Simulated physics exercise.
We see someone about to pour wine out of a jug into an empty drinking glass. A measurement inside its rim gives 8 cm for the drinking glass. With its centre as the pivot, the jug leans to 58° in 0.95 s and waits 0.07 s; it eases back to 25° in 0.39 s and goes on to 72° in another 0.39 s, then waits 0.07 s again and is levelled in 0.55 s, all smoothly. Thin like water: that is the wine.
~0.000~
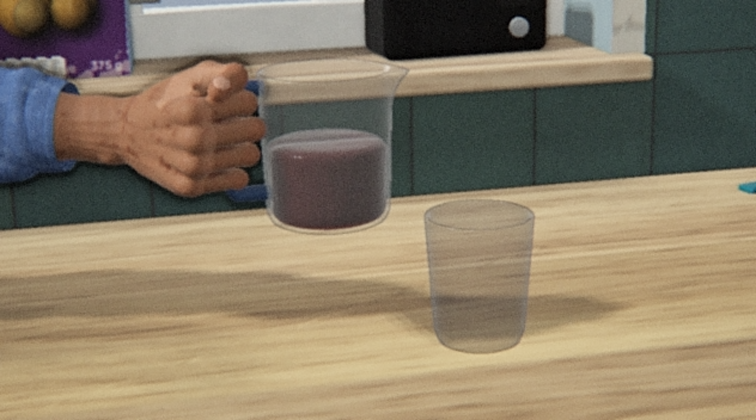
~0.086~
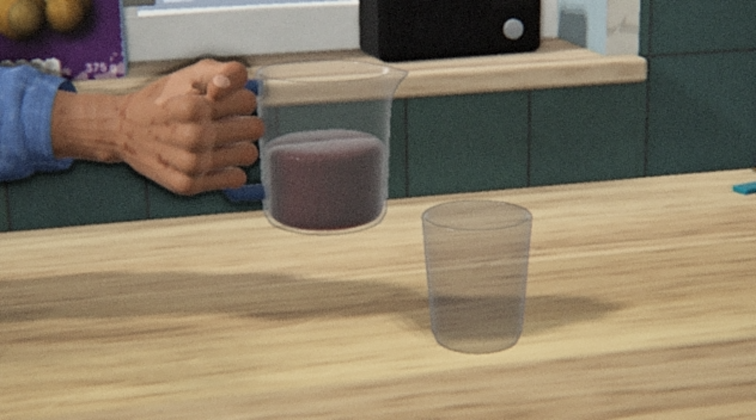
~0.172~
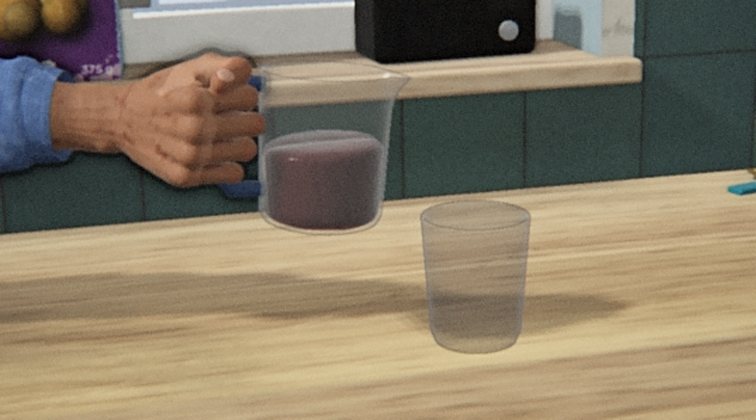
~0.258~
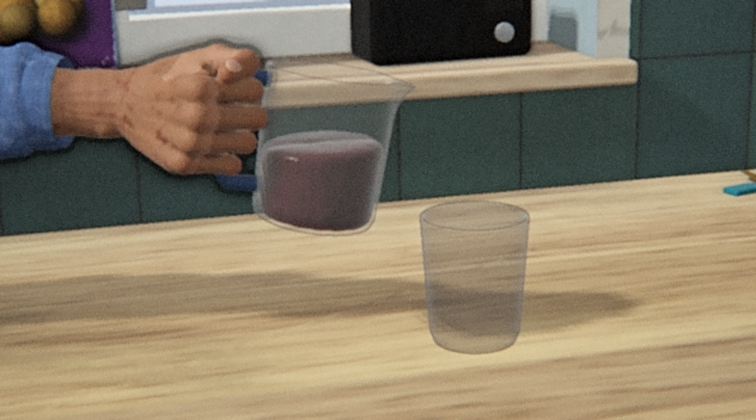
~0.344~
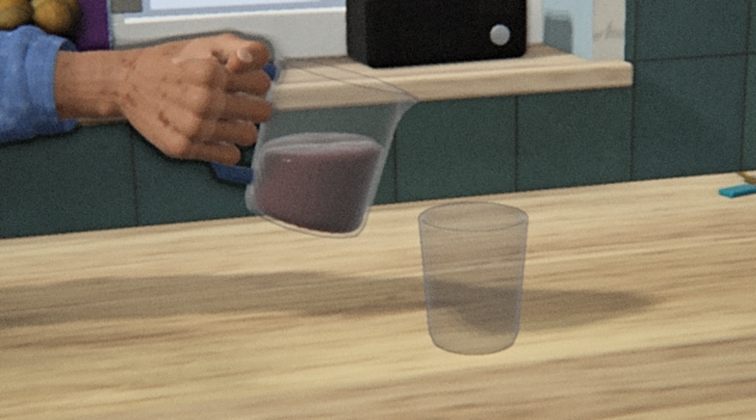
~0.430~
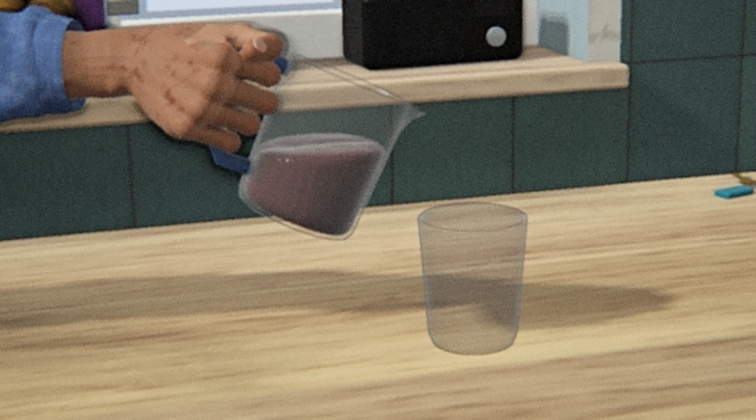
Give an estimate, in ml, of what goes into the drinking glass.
175 ml.
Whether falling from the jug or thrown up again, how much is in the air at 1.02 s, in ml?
It comes to some 15 ml.
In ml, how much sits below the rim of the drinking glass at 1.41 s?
Some 60 ml.
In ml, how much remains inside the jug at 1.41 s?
I'd guess around 340 ml at that point.
After 1.02 s the tilt is 58° and the drinking glass has 20 ml, the jug 365 ml, and 0 ml is on the worktop.
After 1.41 s the tilt is 25° and the drinking glass has 60 ml, the jug 340 ml, and 0 ml is on the worktop.
After 1.87 s the tilt is 72° and the drinking glass has 80 ml, the jug 295 ml, and 0 ml is on the worktop.
After 2.26 s the tilt is 14° and the drinking glass has 170 ml, the jug 225 ml, and 0 ml is on the worktop.
In the end the drinking glass has 175 ml, the jug 225 ml, and 0 ml is on the worktop.
